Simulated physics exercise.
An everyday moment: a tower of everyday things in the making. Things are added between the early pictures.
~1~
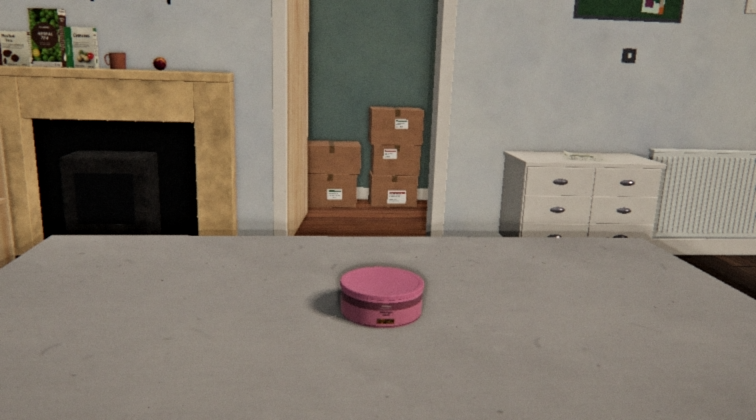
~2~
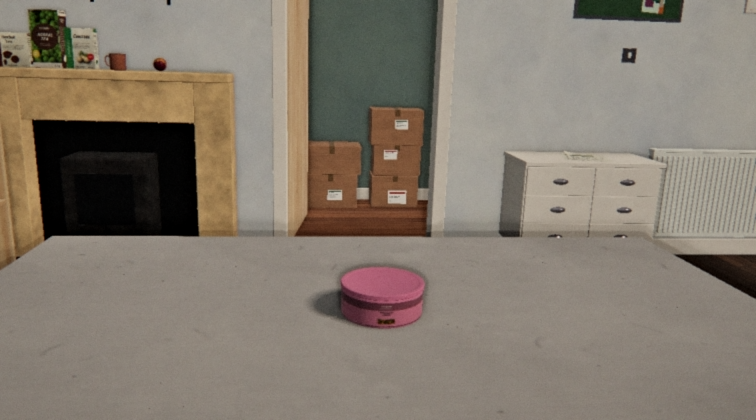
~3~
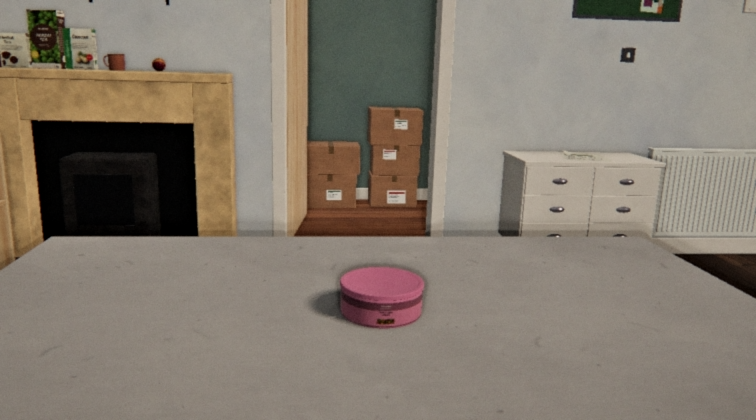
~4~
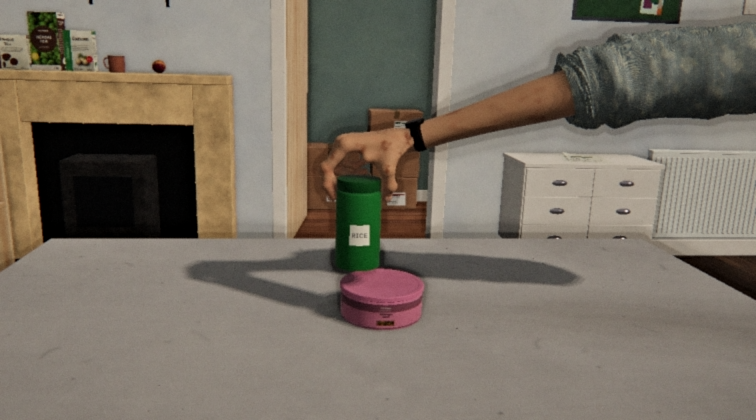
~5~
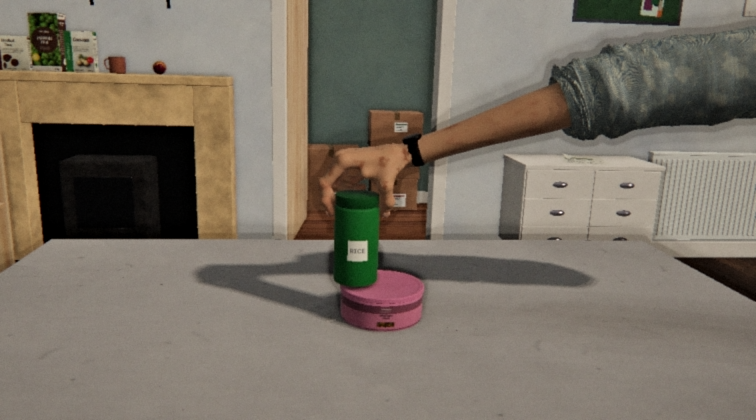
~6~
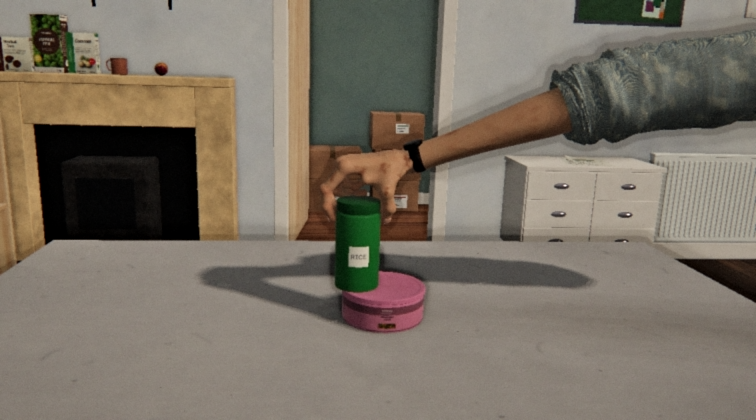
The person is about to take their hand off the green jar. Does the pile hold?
The pile stays up.
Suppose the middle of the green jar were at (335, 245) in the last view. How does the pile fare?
Then it comes apart.
Then, 0.20 s on from there, no change.
Then, 0.50 s on from there, green jar resting near (358, 243).
In the end, both unmoved. At the end, from the last picture's camera, green jar near (358, 243). The pile holds.
